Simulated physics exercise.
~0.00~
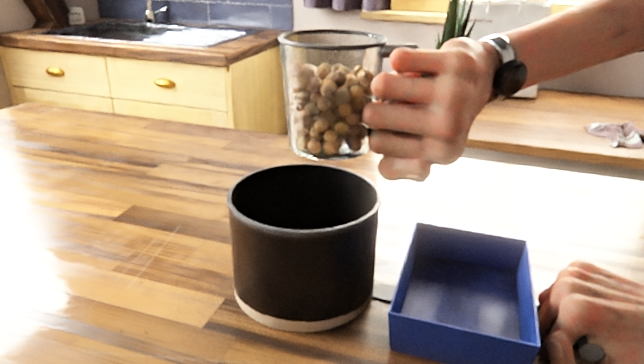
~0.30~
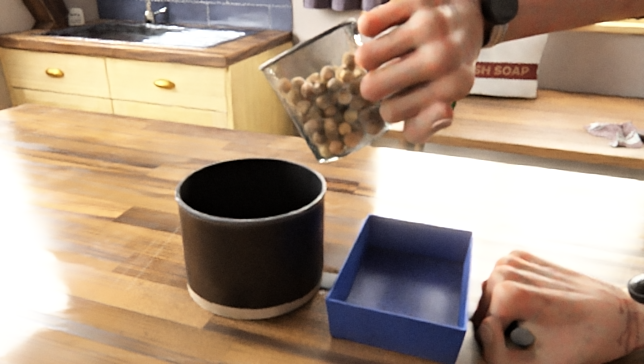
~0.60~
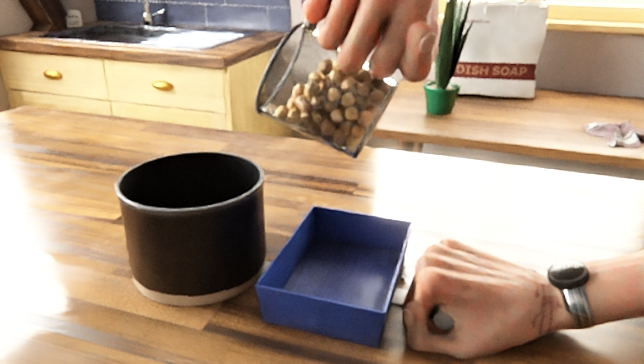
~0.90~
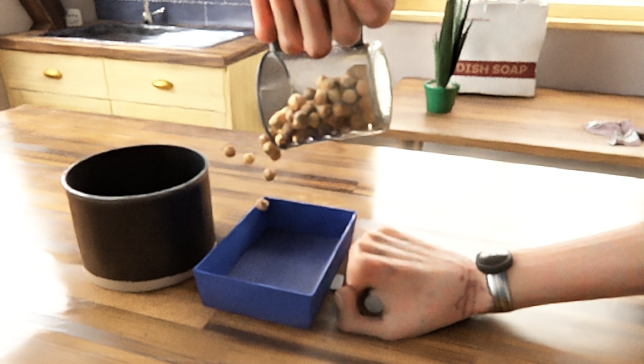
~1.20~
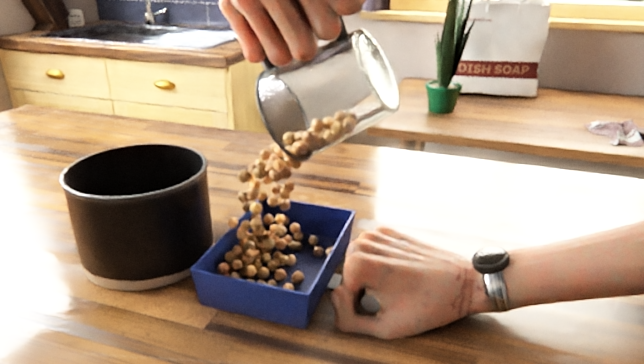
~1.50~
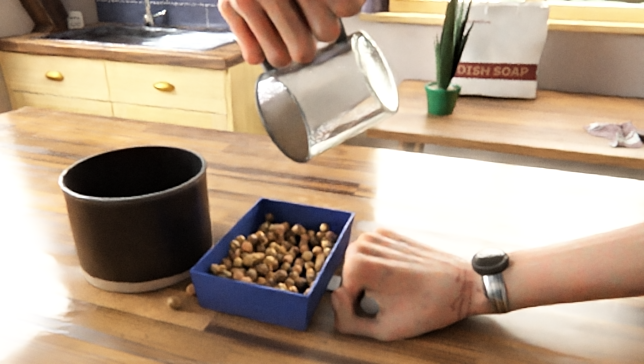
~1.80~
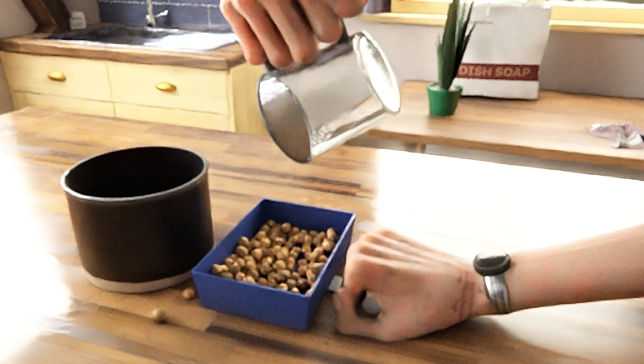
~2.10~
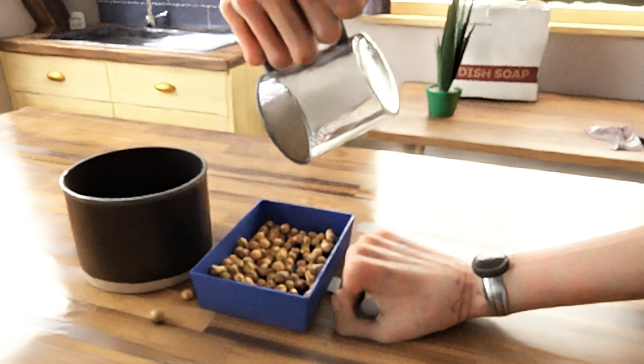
To begin with, a hand holds a clear cup of small round wooden beads above a wooden counter, where a black pot and a blue tin stand side by side. The pot and tin slide left together, the other hand at the tin's side, while the cup tilts further. Once they stop, the first beads tumble over the cup's lip toward the tin. The cup tips past its side and the rest pour down in a stream. Finally, the cup is held empty, the tin is full of beads, the pot has received none visibly, and a couple lie on the counter.
